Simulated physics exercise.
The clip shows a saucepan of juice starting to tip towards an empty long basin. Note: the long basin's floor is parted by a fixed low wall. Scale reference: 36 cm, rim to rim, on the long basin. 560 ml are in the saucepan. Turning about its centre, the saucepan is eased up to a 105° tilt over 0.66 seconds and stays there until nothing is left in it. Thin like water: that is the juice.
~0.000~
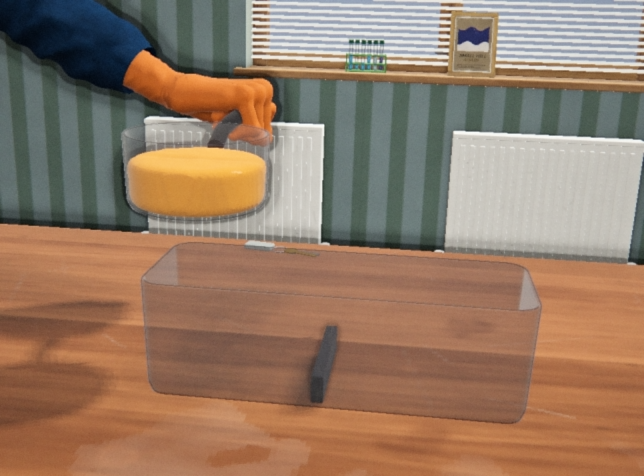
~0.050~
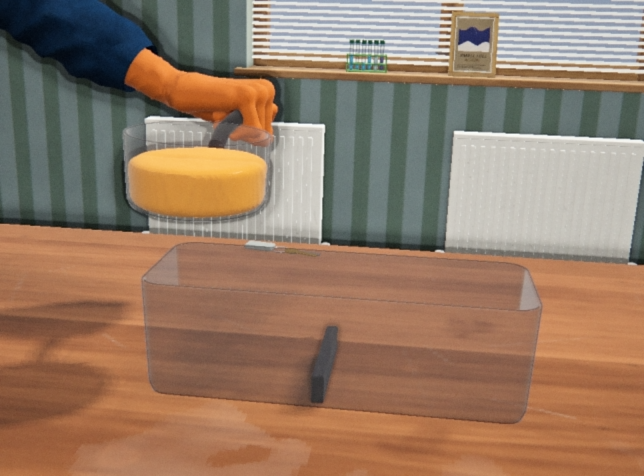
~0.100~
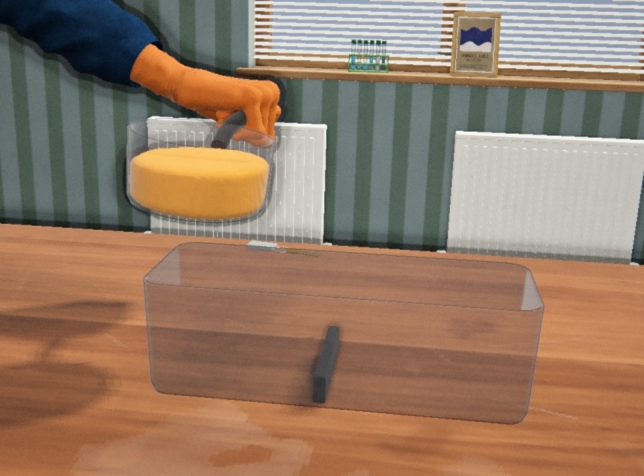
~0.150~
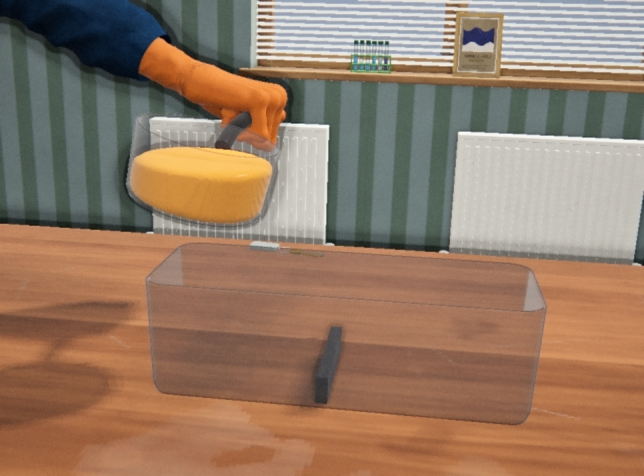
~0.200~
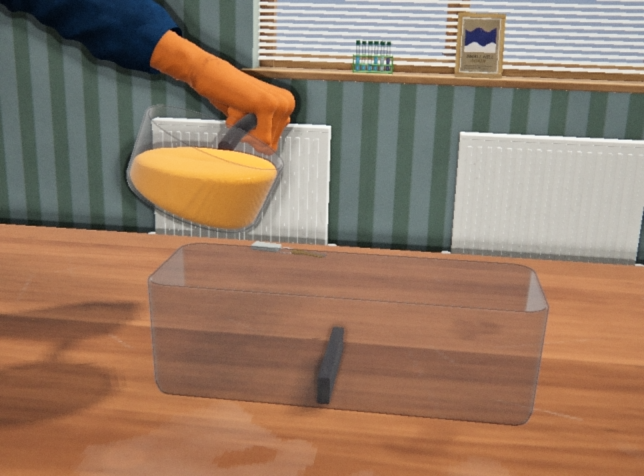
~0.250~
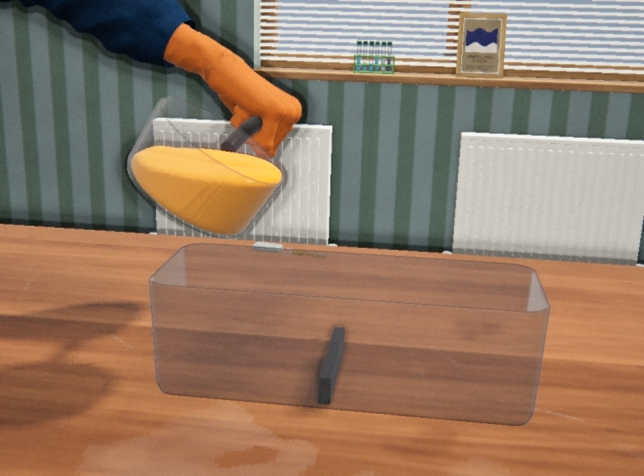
An orange-gloved hand in a dark blue sleeve holds a clear saucepan of yellow-orange juice at the left, above a wooden table seen from the front and slightly above. An empty, transparent long basin with a dark upright bar sits at centre, before striped green walls, white radiators and a blinded window. The hand tilts the saucepan steadily clockwise, its right side dipping, while the view barely shifts.
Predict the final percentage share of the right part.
Right part: About 24 %.
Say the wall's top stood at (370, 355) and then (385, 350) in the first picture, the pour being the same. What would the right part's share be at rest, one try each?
Respectively close to 20 and 15 %.
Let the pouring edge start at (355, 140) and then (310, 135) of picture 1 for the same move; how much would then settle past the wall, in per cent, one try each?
Some 85 and 65 per cent, in that order.
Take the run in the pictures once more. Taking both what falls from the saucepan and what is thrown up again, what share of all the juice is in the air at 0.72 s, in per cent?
Around 6 per cent of the liquid is in flight.
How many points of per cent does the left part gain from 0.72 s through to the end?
About 4 percent, give or take.
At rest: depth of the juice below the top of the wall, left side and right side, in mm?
The left side gives some 8 mm, the right side some 22 mm.
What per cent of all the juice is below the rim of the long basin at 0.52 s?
Roughly 42 per cent.
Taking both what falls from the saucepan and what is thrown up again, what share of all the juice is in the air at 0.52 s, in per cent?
Close to 30 in a hundred.
By 0.52 s the tilt is 94° and 29 per cent is still to pour, 34 is left of the wall and 7 right of it.
By 0.72 s the tilt is 105° and 6 per cent is still to pour, 69 is left of the wall and 19 right of it.
By 0.93 s the tilt is 105° and 0 per cent is still to pour, 73 is left of the wall and 23 right of it.
By 1.16 s the tilt is 105° and 0 per cent is still to pour, 73 is left of the wall and 24 right of it.
At rest 73 per cent lies left of the wall, 24 right of it and 3 outside.
